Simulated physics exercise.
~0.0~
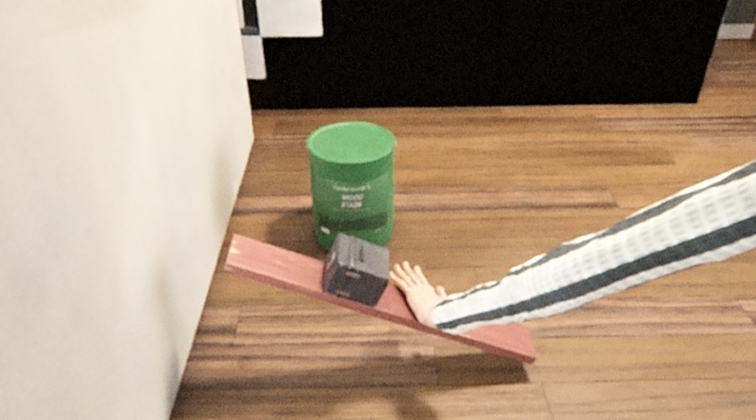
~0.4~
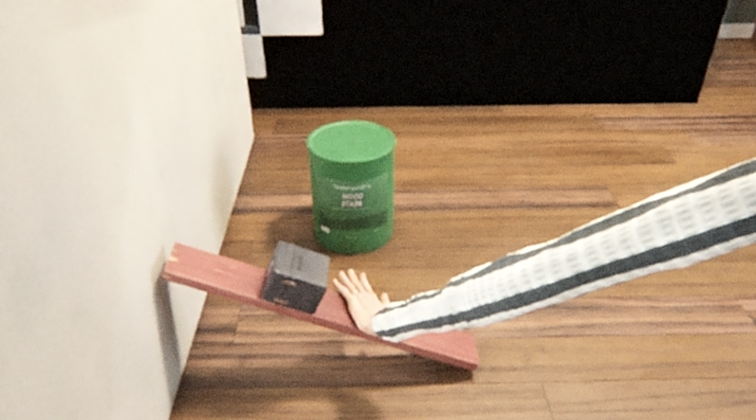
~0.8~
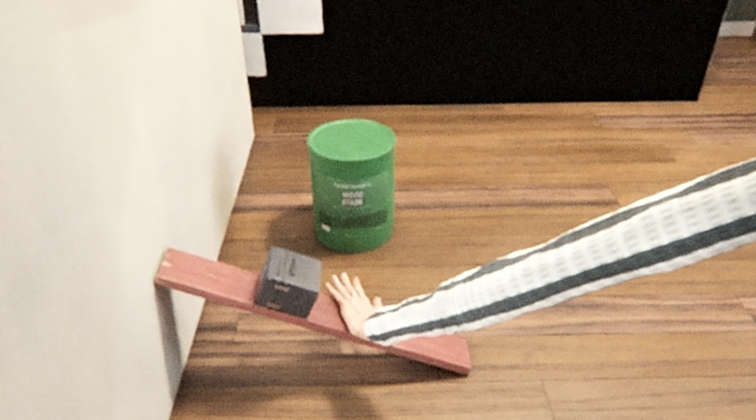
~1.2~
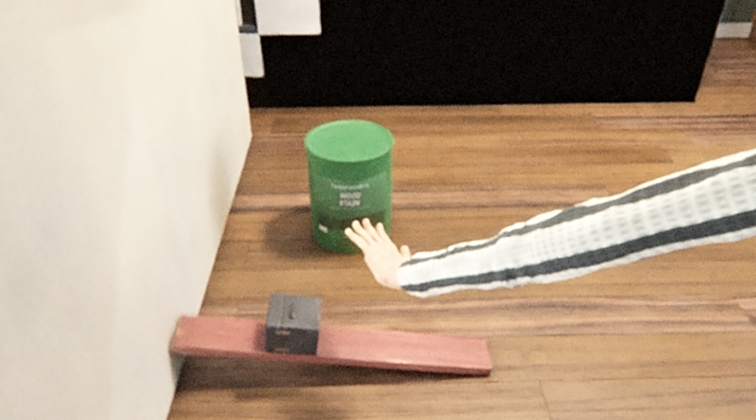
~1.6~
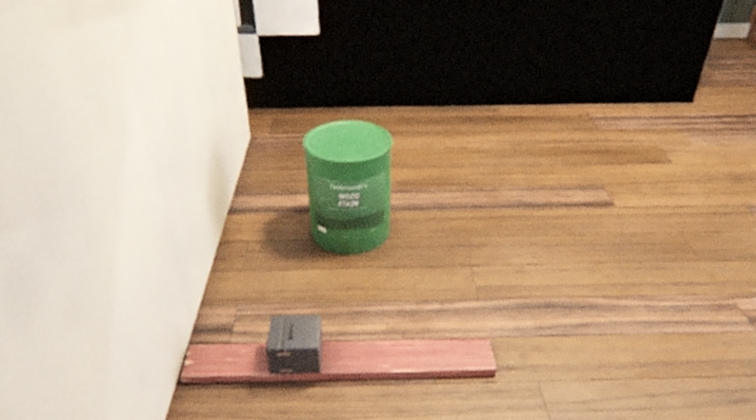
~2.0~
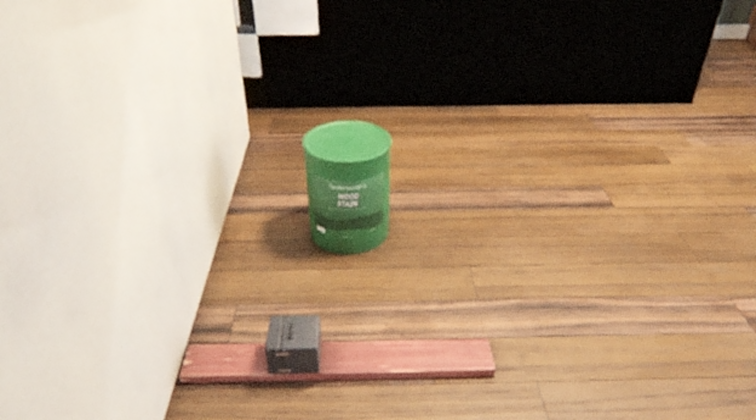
Hand sliding a red plank carrying a dark box left against a wall, then letting go as the plank drops flat.
